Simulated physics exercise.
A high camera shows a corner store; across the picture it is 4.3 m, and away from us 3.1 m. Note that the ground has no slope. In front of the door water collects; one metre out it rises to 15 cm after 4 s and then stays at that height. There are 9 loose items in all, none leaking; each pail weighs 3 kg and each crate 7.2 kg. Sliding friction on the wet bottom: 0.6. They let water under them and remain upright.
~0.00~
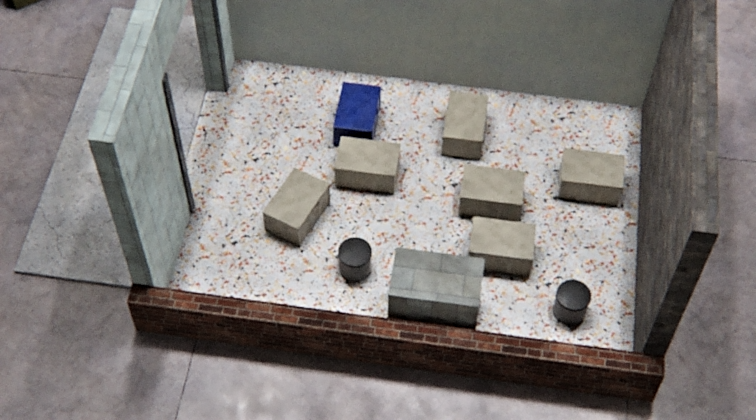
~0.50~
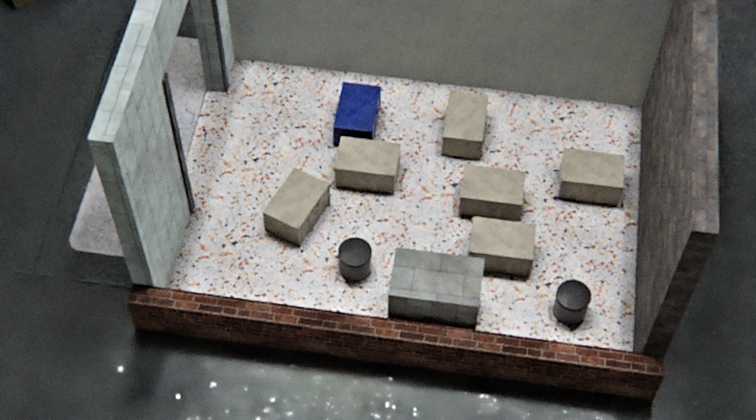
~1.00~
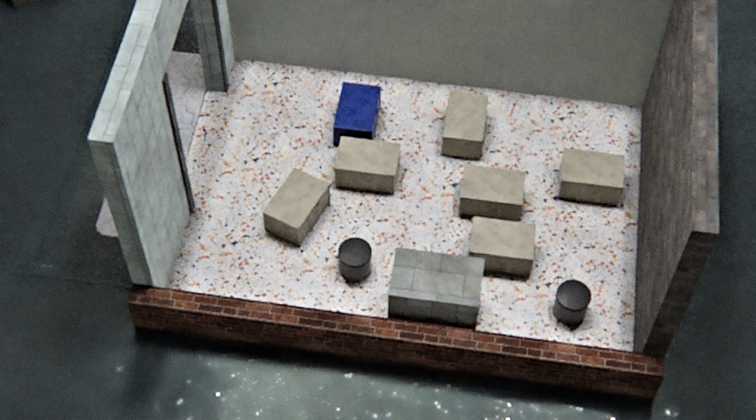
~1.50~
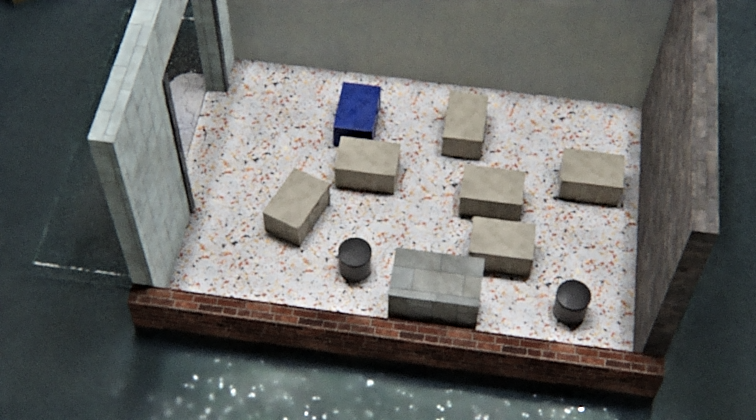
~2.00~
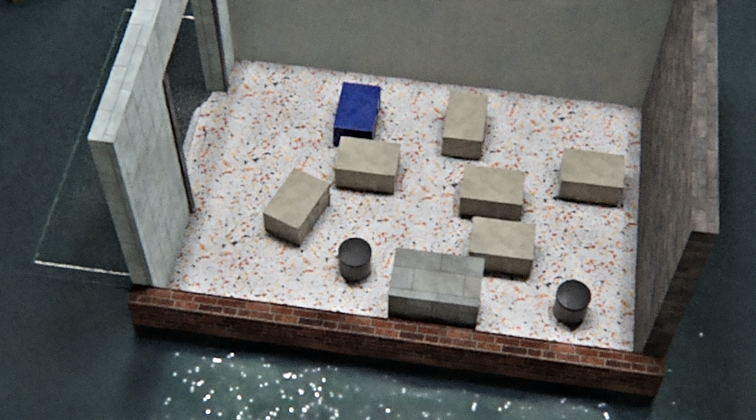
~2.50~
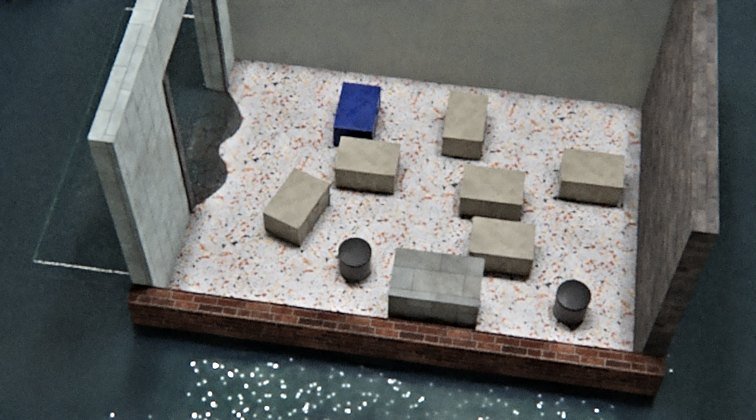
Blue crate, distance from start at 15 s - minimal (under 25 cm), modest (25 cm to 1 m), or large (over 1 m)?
Result: Long displacement.
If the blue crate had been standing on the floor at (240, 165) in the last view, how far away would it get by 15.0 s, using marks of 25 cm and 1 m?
Answer: It covers a big distance.
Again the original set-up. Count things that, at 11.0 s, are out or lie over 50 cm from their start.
I count 9 of them.
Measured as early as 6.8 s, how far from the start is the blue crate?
Shift: About 150 cm.
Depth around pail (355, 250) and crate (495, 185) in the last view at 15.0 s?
Some 5 cm at the first, some 12 cm at the second.
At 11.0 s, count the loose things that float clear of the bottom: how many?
Count: 8.
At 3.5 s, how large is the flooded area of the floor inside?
I'd put it close to 1.5 m2.
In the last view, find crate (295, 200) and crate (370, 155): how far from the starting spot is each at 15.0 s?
50 cm, 150 cm.
After 3.5 s the blue crate is near (357, 106), 0.0 m from its start, aground; 0 afloat.
After 6.8 s the blue crate is near (519, 96), 1.6 m from its start, afloat; 5 afloat.
After 11.0 s the blue crate is near (570, 99), 2.1 m from its start, afloat; 8 afloat.
After 15.0 s the blue crate is near (558, 113), 2.0 m from its start, afloat; 9 afloat.
